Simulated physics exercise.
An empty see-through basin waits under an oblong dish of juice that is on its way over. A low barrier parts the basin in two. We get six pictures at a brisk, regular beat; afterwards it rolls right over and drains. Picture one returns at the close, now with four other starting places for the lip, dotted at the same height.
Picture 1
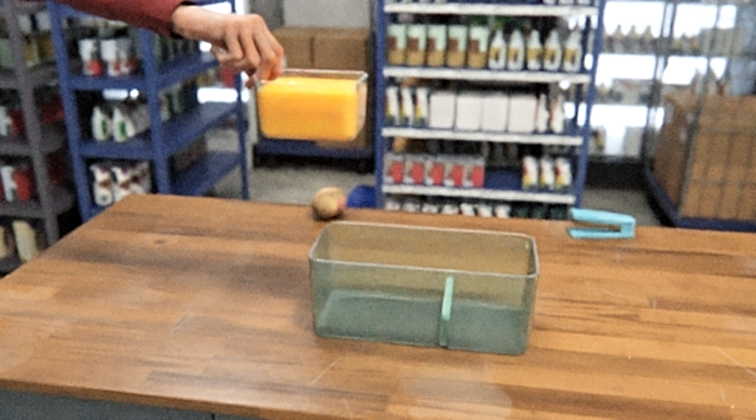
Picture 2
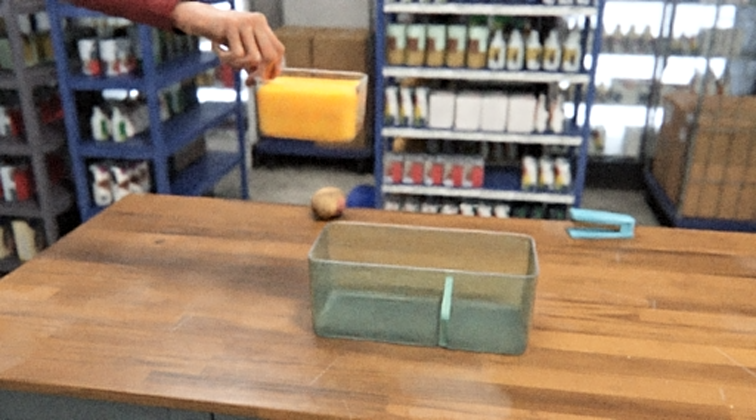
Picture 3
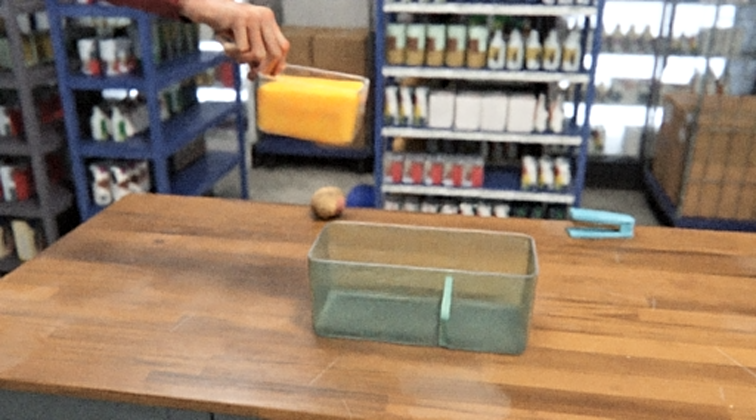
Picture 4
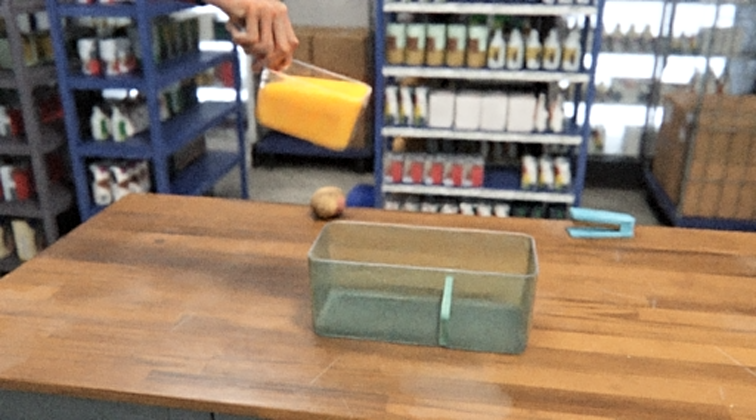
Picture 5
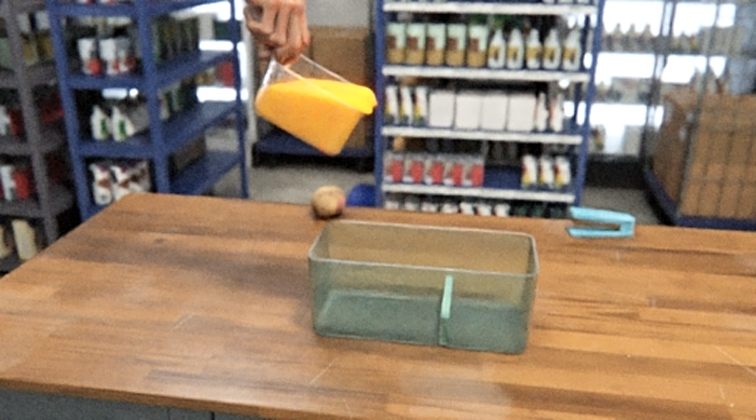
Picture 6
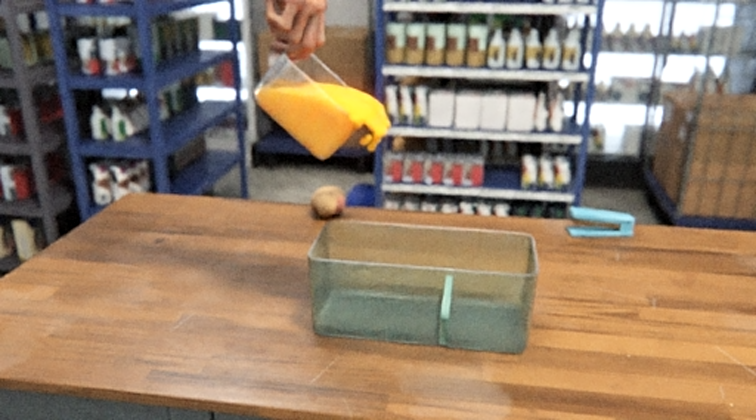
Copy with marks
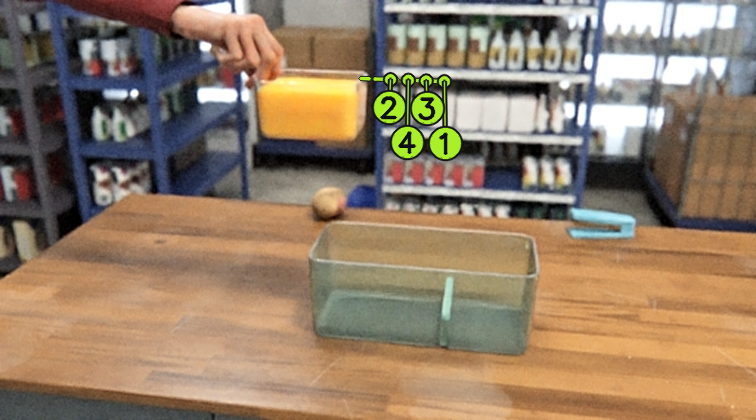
In a storeroom with stocked shelves, a hand held a clear dish of bright orange-yellow juice above an empty, divided see-through basin on a wooden table, then tilted it rightward until juice came over the lip.
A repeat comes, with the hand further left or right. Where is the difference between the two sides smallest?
Spot 2.
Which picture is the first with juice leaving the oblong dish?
In picture 5.
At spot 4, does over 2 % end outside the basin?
Yes.
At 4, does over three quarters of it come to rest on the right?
No.
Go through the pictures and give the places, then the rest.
Upright, lip at (361, 78); basin from (314, 331) to (528, 351); top of the wall at (448, 296); nothing has left yet.
Upright, lip at (361, 80); nothing has left yet.
Tipped about 8°, lip at (363, 85); nothing has left yet.
Tipped about 17°, lip at (366, 93); nothing has left yet.
Tipped about 28°, lip at (367, 104); juice is over the lip, down to (371, 108).
Tipped about 42°, lip at (366, 116); juice is over the lip, down to (373, 145).
On the marked copy, 1 at (444, 81); 2 at (390, 79); 3 at (426, 80); 4 at (408, 80).
For spot 1, about 17 % ends left of the wall and 78 % right of it; 5 % is lost outside.
For spot 2, about 50 % ends left of the wall and 43 % right of it; 7 % is lost outside.
For spot 3, about 25 % ends left of the wall and 68 % right of it; 7 % is lost outside.
For spot 4, about 35 % ends left of the wall and 59 % right of it; 6 % is lost outside.
